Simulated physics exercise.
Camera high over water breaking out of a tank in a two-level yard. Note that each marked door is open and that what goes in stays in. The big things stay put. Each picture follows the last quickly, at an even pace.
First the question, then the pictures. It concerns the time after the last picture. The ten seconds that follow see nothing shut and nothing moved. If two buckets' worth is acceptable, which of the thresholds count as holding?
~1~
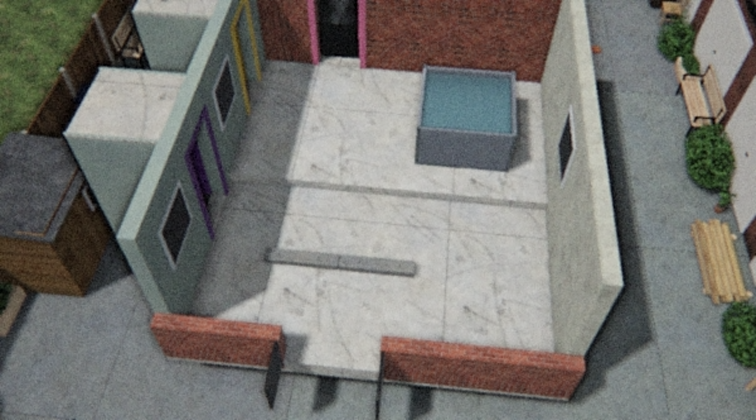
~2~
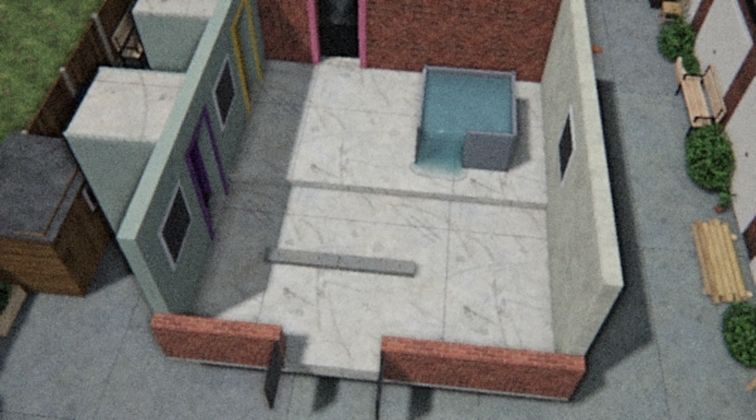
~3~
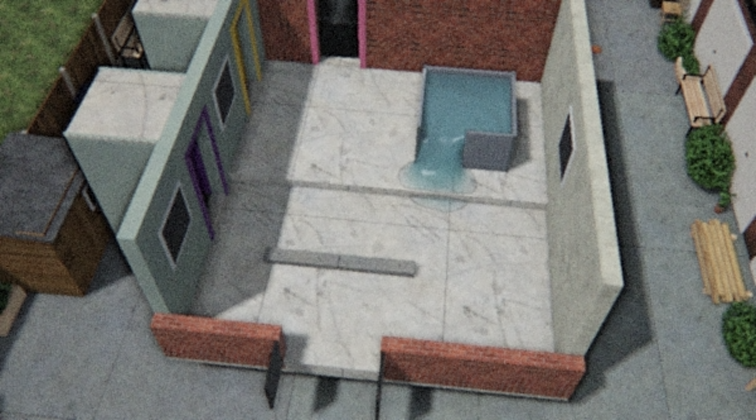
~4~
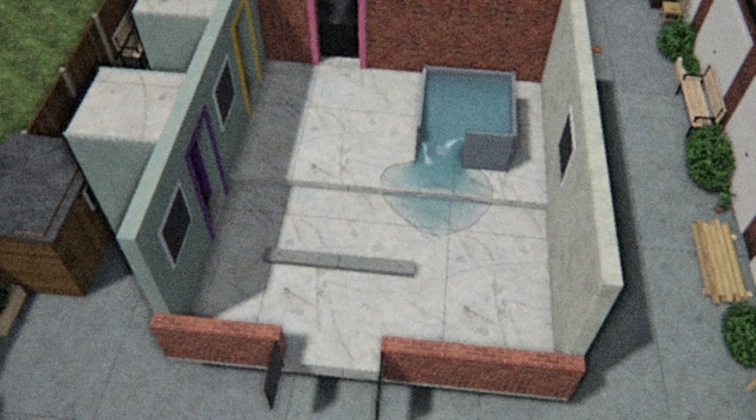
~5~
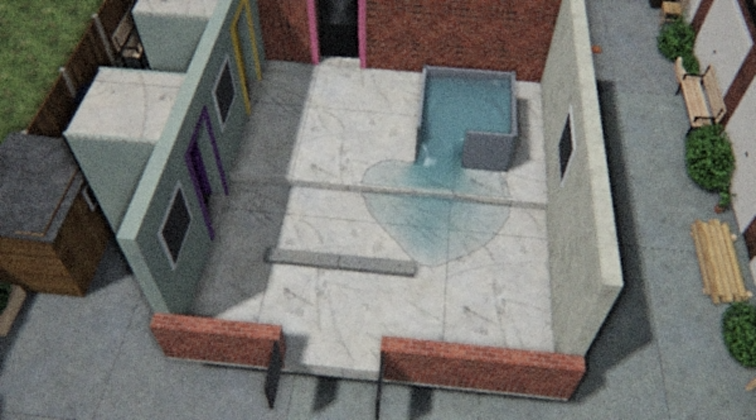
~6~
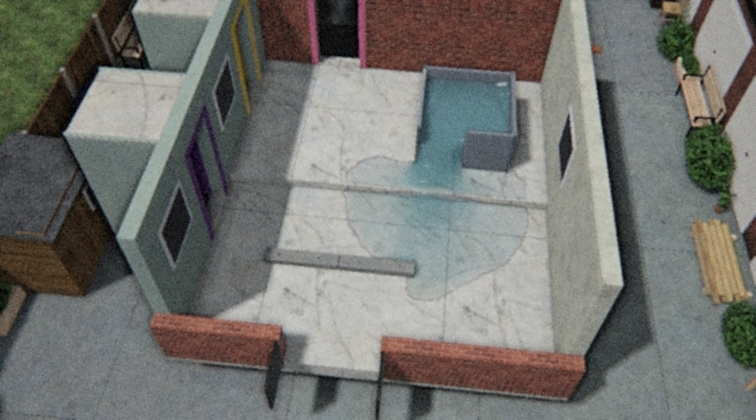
The purple door does not count, the yellow door counts as holding, the pink door counts as holding.
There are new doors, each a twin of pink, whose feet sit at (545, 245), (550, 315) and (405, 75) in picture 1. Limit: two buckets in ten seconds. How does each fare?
Doors one to three: Beats it / beats it / does not reach it.
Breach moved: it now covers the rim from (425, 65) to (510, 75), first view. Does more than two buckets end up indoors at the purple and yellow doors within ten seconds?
The purple door stays below the mark and the yellow door tops the mark.
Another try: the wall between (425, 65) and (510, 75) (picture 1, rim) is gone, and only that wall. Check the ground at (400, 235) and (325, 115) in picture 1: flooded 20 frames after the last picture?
The first spot is spared, the second swamped.
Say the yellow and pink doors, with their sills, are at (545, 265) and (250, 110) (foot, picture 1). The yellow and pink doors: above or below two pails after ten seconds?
I reckon the yellow door admits more while the pink door admits less.
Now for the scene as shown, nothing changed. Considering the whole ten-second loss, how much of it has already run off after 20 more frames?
I'd estimate some 45 per cent.
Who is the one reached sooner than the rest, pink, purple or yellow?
The purple door.
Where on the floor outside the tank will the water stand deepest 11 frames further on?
About at (548, 375).
A moment on, water covers 40 % of the floor; the purple door not reached, the yellow door not reached, the pink door not reached.
Next, water covers 50 % of the floor; the purple door wet at the sill, nothing in, the yellow door not reached, the pink door not reached.
Then, water covers 50 % of the floor; the purple door over two buckets in, the yellow door not reached, the pink door not reached.
Later, water covers 55 % of the floor; the purple door over two buckets in, the yellow door not reached, the pink door not reached.
In the end, water covers 55 % of the floor; the purple door over two buckets in, the yellow door not reached, the pink door not reached.
